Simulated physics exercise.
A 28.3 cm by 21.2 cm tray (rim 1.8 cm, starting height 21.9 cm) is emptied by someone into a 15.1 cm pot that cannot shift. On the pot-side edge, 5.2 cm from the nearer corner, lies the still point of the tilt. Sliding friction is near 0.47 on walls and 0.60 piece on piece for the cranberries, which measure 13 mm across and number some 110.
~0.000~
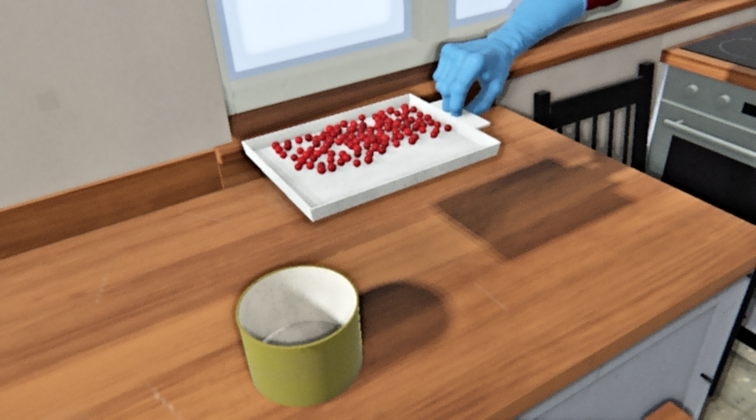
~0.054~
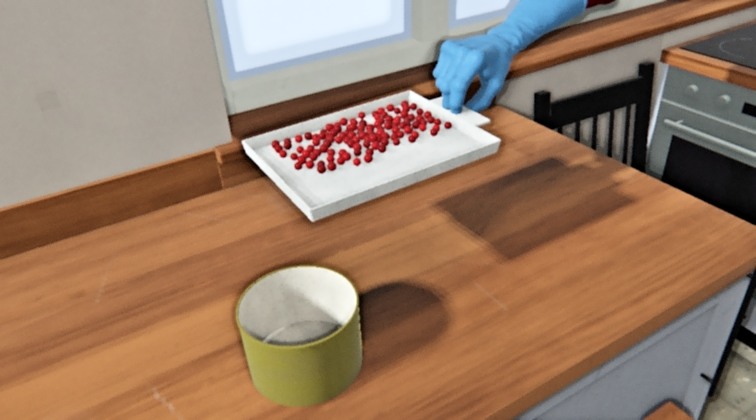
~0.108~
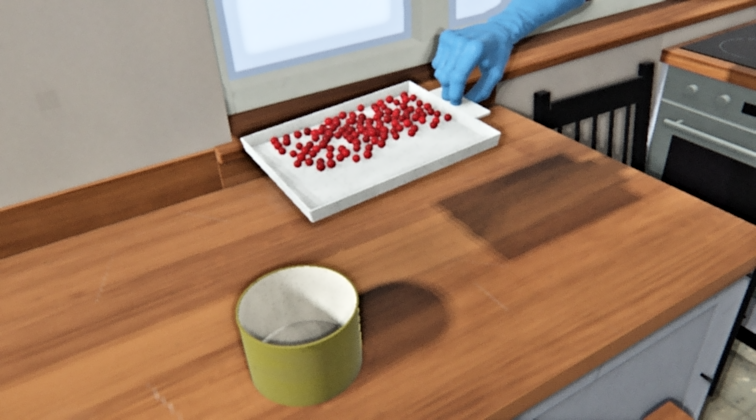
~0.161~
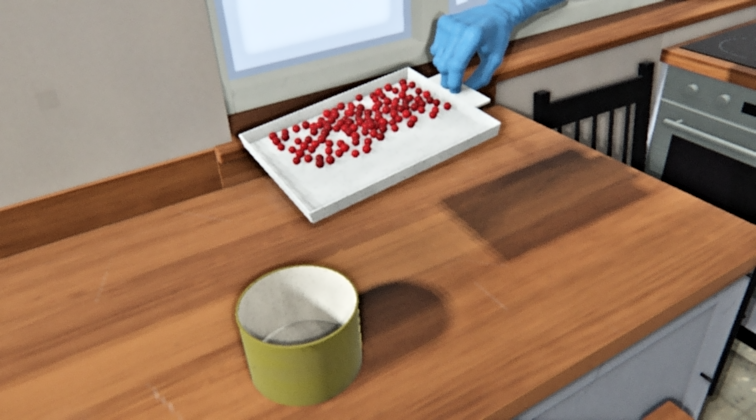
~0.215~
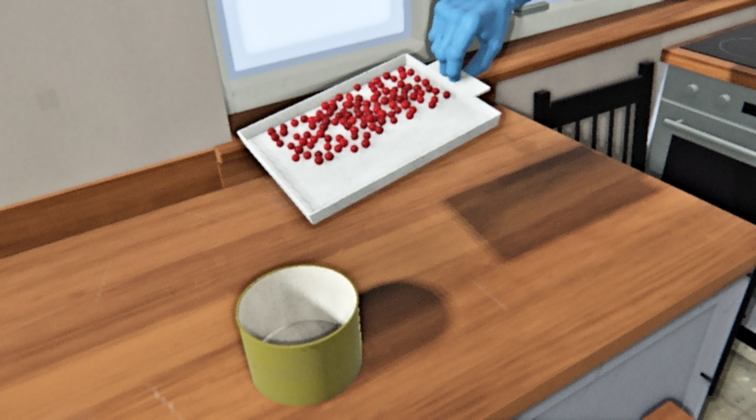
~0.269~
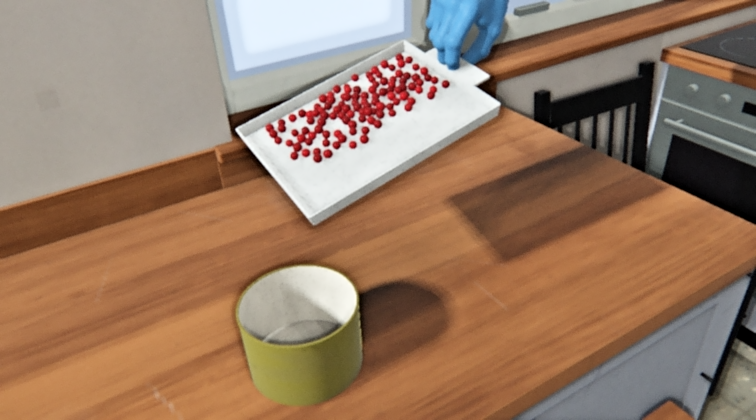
Blue-gloved hand gradually tilting a white tray of small red balls on a wooden countertop, with a green pot standing nearby.
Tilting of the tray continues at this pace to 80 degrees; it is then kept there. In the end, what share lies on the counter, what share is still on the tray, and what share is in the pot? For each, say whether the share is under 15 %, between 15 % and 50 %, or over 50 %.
Counter: A meagre amount; tray: A majority share; pot: A reasonable amount.
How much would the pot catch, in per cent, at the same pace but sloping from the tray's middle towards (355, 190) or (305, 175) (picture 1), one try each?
The share comes to roughly 20 in a hundred, then roughly 5 in a hundred.
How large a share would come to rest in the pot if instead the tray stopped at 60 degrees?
Around 30 per cent, then.
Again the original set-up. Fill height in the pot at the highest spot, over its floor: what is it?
Roughly 2.0 centimetres.
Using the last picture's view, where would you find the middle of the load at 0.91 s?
Approx. (301, 187).
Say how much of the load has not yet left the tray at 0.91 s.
Around 80 percent.
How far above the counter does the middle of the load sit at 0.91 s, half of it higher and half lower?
Some 26 cm above the counter.
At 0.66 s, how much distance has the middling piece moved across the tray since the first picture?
About 12 cm.
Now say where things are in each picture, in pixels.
The first picture shows tray tilt 0 degrees, front corners at (311, 208) and (497, 142); middle of the pieces at (363, 138); pot at (298, 303).
The second picture shows tray tilt 1 degrees, front corners at (311, 208) and (497, 140); middle of the pieces at (363, 136).
The third picture shows tray tilt 4 degrees, front corners at (311, 209) and (497, 133), lowest corner left front; middle of the pieces at (362, 130).
The fourth picture shows tray tilt 8 degrees, front corners at (310, 211) and (497, 123), lowest corner left front; middle of the pieces at (361, 122).
The fifth picture shows tray tilt 12 degrees, front corners at (310, 213) and (497, 113), lowest corner left front; middle of the pieces at (359, 115).
The sixth picture shows tray tilt 17 degrees, front corners at (310, 215) and (497, 104), lowest corner left front; middle of the pieces at (358, 108); pot at (298, 302). Its pace works out near 80 degrees a second.
Then, at 0.66 s, tilt 48 degrees; the tray holds 100 %, the pot 0 %.
After 0.91 s, tilt 67 degrees; the tray holds 80 %, the pot 5 %.
After 1.28 s, tilt 80 degrees; the tray holds 65 %, the pot 30 %.
At rest (2.0 s), counter 0 %, tray 65 %, pot 30 %.
